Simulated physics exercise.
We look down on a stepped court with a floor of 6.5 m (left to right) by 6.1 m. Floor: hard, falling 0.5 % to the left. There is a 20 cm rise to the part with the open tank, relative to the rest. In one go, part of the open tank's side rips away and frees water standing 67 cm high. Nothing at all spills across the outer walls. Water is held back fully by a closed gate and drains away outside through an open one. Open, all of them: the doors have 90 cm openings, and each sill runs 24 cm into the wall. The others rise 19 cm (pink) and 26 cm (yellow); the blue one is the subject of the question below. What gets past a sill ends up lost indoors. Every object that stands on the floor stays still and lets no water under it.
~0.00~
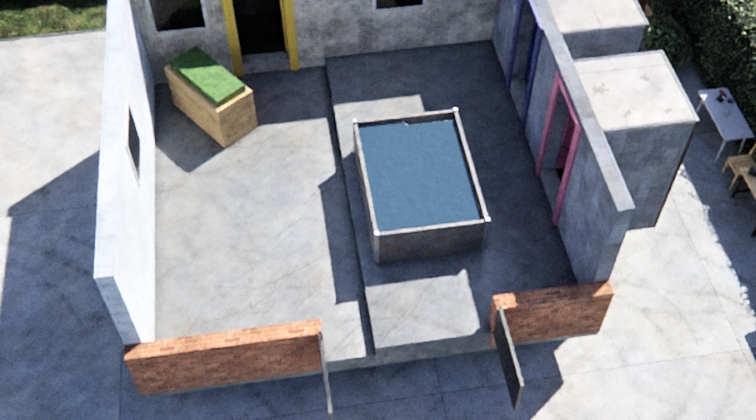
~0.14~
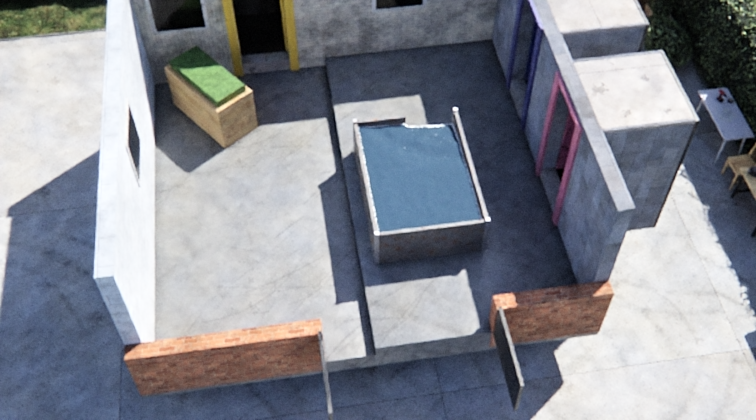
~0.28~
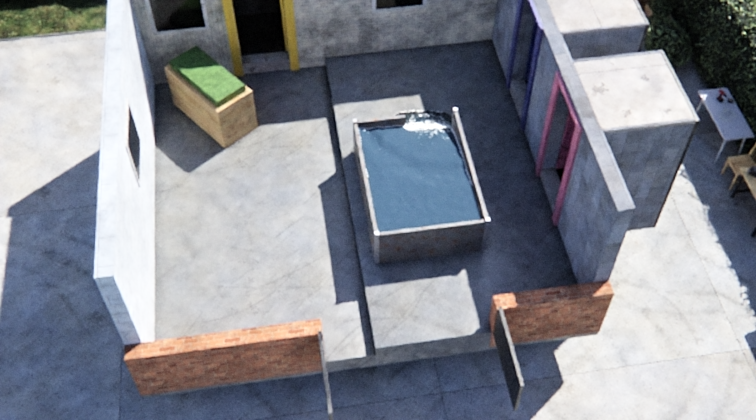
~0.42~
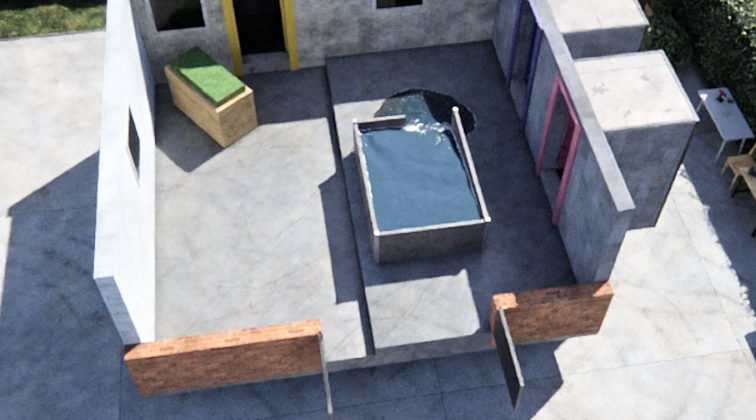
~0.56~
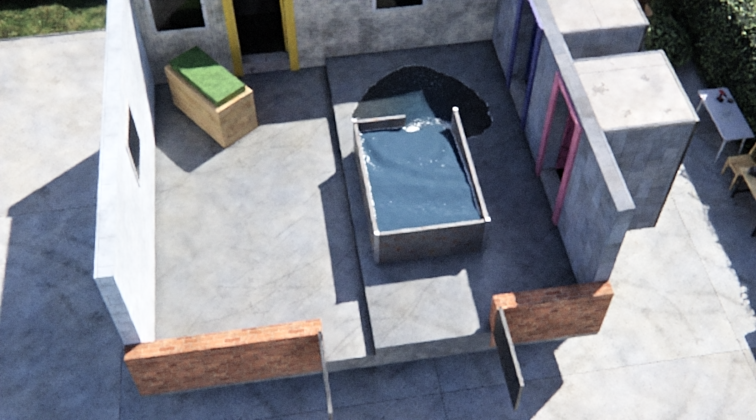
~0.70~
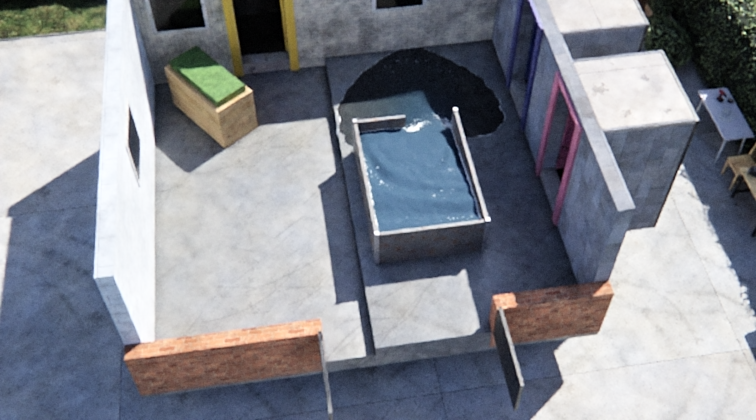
In a walled concrete court, water breaks out the tank's far side and spreads across the floor.
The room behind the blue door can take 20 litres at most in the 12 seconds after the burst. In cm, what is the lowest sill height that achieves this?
About 11 cm.
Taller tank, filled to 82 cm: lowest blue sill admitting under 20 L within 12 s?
About 14.5 cm.
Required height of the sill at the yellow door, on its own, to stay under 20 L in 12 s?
The yellow door needs around 16 cm.
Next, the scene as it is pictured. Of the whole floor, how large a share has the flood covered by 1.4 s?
Wet share: Near 20 %.
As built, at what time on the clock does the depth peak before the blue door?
Around 4.0 s.
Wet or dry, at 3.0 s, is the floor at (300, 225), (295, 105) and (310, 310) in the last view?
Those three come out bone-dry, soaked and bone-dry, in that order.
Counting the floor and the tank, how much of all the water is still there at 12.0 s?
Roughly 94 %.
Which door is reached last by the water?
The pink one comes last.
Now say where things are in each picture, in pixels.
In the first frame, the open tank at (418, 172) is whole and still, 67 cm deep; the blue door at (523, 66) is dry.
In the second frame, water pours out on the far side and has run 0.3 m, to a hidden place; about 7 cm deep outside, 67 cm at the back.
In the third frame, water pours out on the far side and has run 0.7 m, to a hidden place; about 9 cm deep outside, 67 cm at the back.
In the fourth frame, the front is at (402, 95), 1.3 m from the gap on the far side; 1.6 m2 of floor is wet, 67 cm left at the back.
In the fifth frame, the gap is on the far side, the front 1.9 m out at (408, 69); the back of the open tank holds 67 cm.
In the sixth frame, the gap is on the far side, the front 2.4 m out at (401, 52); the back of the open tank holds 65 cm; 0.5 m in a straight line remain to the blue door at (523, 66).
After 1.4 s water covers 20 % of the floor, deepest (38 cm) near (493, 44); 4 cm at the blue door, 0 litres in over its 26 cm sill.
After 3.0 s water covers 25 % of the floor, deepest (26 cm) near (425, 72); 12 cm at the blue door, 0 litres in over its 26 cm sill.
After 12.0 s water covers 95 % of the floor, deepest (12 cm) near (156, 371); 3 cm at the blue door, 0 litres in over its 26 cm sill.
At the blue door as built, the water arrived by 1.1 s and peaked near 15 cm at 4.2 s.
With a sill of 10 cm, 30 litres would have come in within the 12 s; with 13.5 cm, 6 litres. So under 20 litres takes about 11 cm.
